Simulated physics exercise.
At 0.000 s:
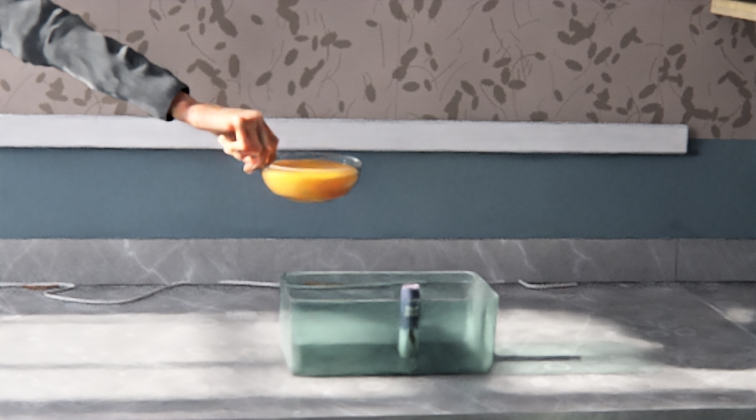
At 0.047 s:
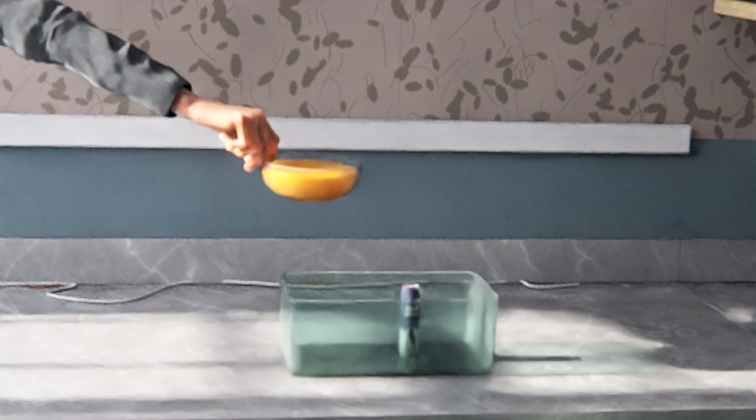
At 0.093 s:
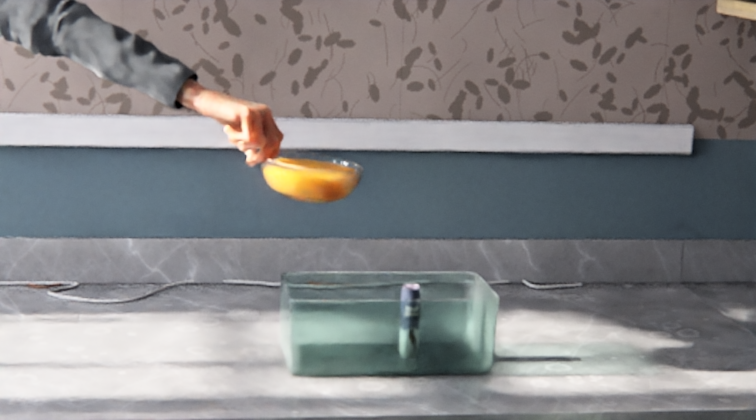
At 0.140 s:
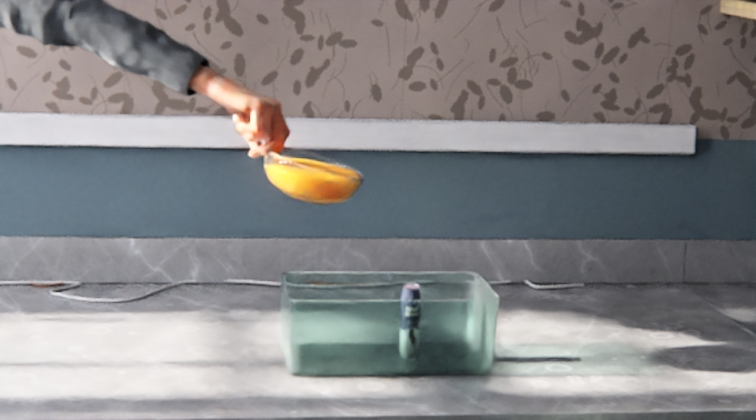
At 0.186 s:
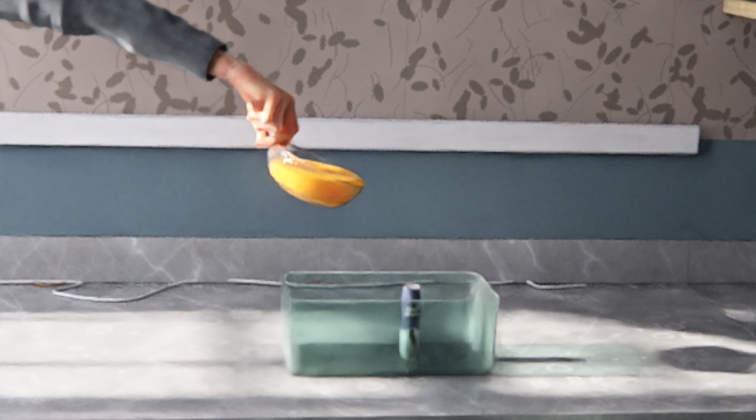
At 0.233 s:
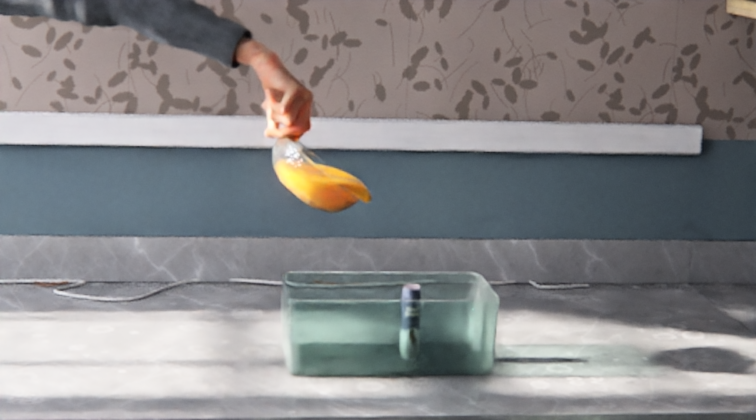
To begin with, a hand holds a clear round bowl of orange juice level above a greenish, see-through long basin on a grey marbled counter, with a small tin upright at it. The hand then rises and shifts right, tilting the bowl rightward, gently then more steeply, until juice bulges past its lowered right rim.
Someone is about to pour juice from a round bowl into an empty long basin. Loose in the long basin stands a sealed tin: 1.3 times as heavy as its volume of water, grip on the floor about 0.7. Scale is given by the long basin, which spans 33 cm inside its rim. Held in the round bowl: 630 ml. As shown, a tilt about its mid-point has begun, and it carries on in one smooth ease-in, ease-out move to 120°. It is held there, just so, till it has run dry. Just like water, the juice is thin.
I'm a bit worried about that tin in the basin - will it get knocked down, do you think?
Yes, I think it will go over.
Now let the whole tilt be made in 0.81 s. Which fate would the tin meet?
Holds steady.
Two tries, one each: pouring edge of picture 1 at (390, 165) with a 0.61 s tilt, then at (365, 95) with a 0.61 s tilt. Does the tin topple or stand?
In the first try it remains standing; in the second it remains standing.
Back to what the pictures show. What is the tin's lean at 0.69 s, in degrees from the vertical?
The tilt is near 5°.
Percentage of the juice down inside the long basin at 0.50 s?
I'd estimate some 70 percent of the liquid.
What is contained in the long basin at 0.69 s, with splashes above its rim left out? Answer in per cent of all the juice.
Near 98 in a hundred.
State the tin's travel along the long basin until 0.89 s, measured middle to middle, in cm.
Estimate: Around 0 cm.
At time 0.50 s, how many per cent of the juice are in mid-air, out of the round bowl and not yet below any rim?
About 30 per cent.
By 0.50 s the tilt is 110° and 1 per cent is still to pour; the tin stands where it began.
By 0.69 s the tilt is 120° and 0 per cent is still to pour; the tin leans 7°.
By 0.89 s the tilt is 120° and 0 per cent is still to pour; the tin leans 10°.
By 1.11 s the tilt is 120° and 0 per cent is still to pour; the tin leans 20°.
At rest the tin lies on its side.
